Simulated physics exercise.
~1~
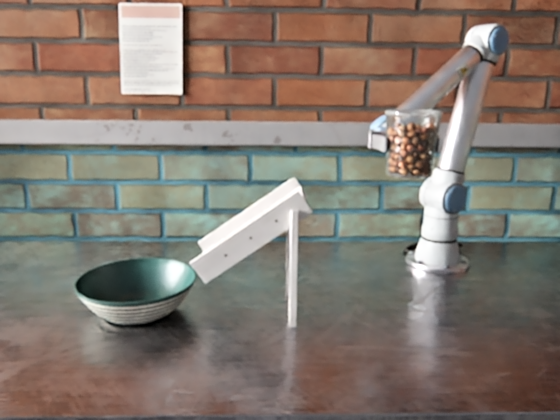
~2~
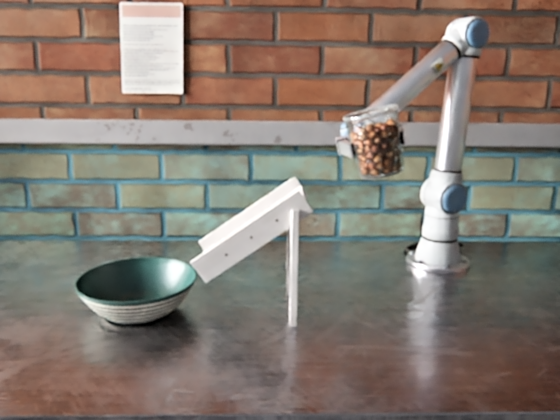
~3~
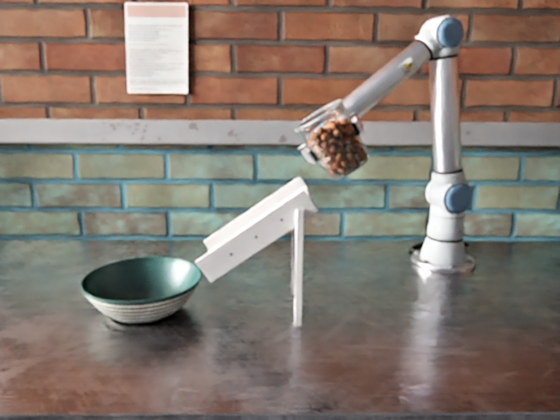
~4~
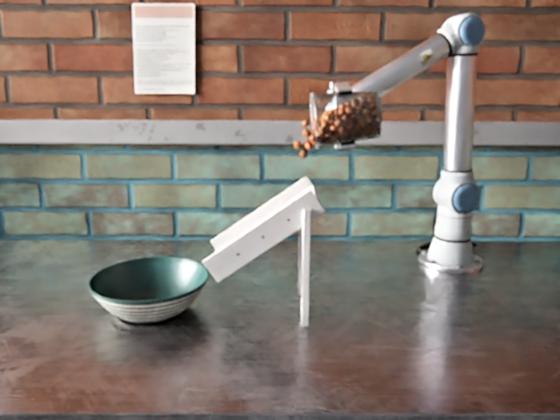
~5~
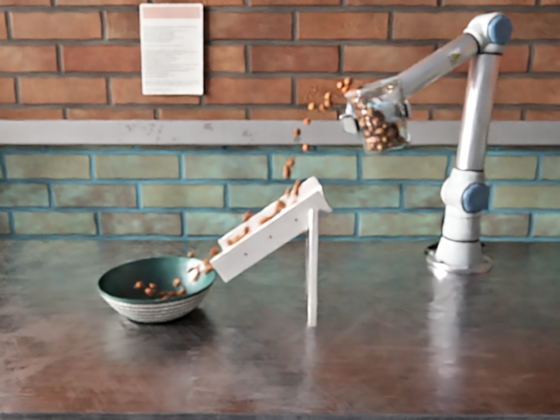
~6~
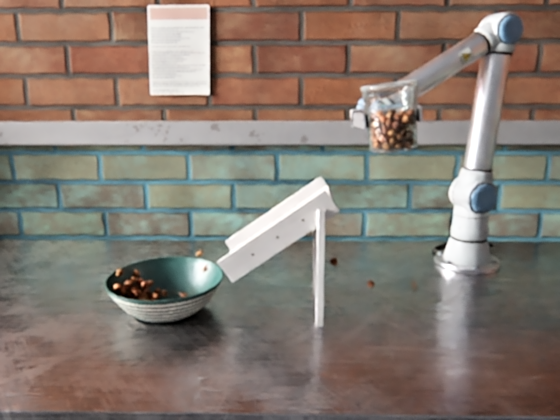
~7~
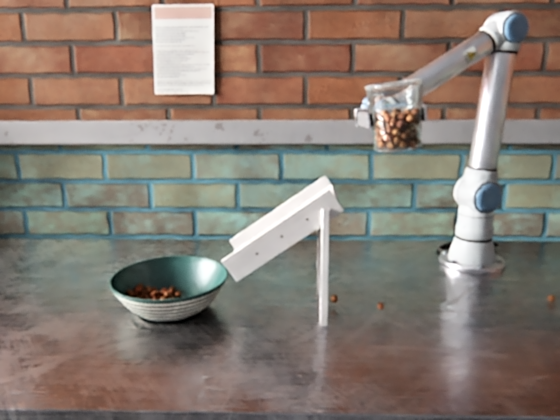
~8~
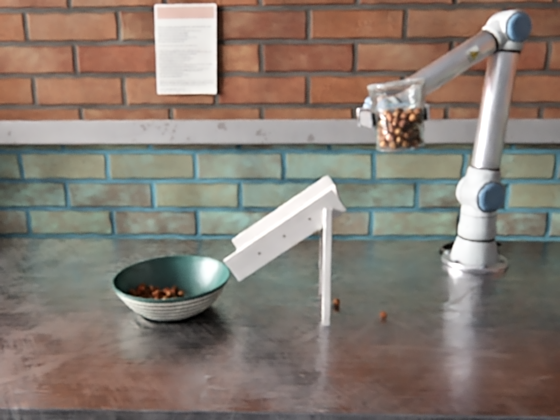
Robot arm tipping a clear cup of hazelnuts over a white chute, some sliding into a green bowl, then righting the part-full cup.
